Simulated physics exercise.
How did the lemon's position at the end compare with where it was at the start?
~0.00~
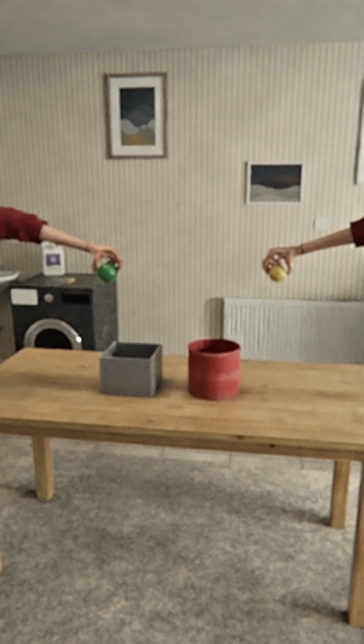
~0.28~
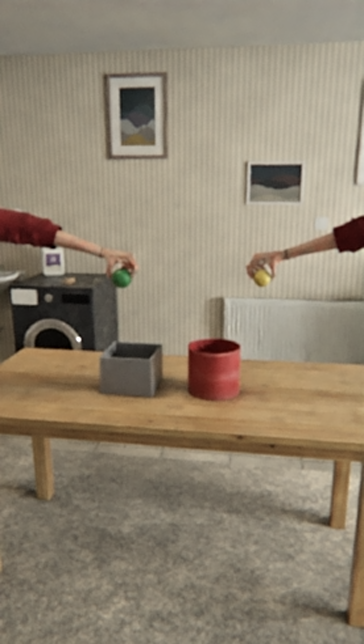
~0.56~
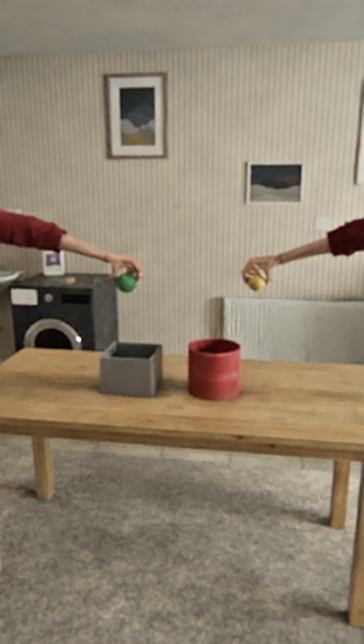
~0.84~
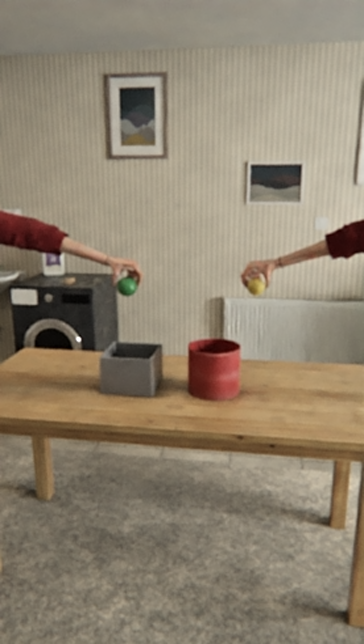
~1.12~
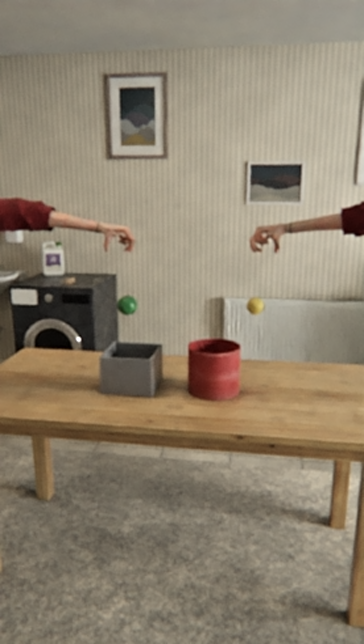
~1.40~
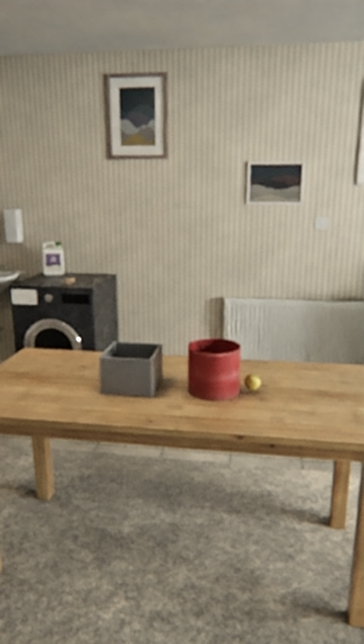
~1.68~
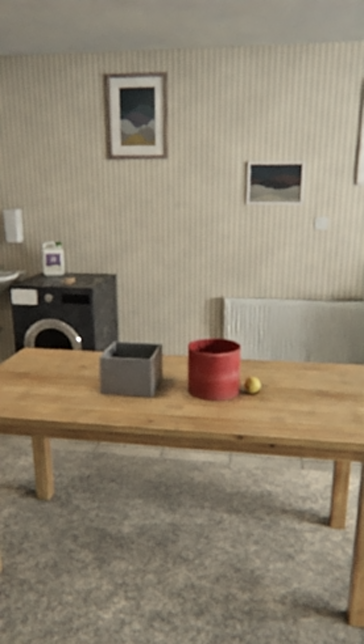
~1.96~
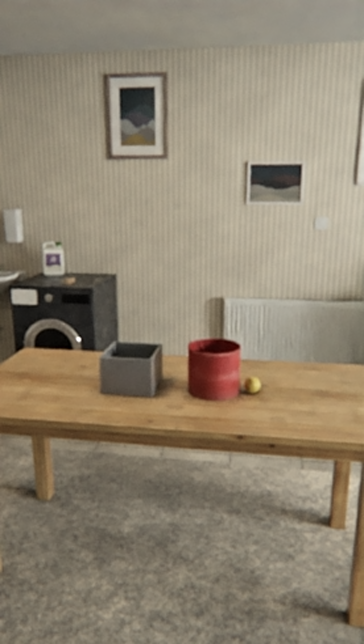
At the start the lemon was held in a hand up in the air on the right, and at the end it was lower and a little farther left, resting on the table just to the right of the red bin.
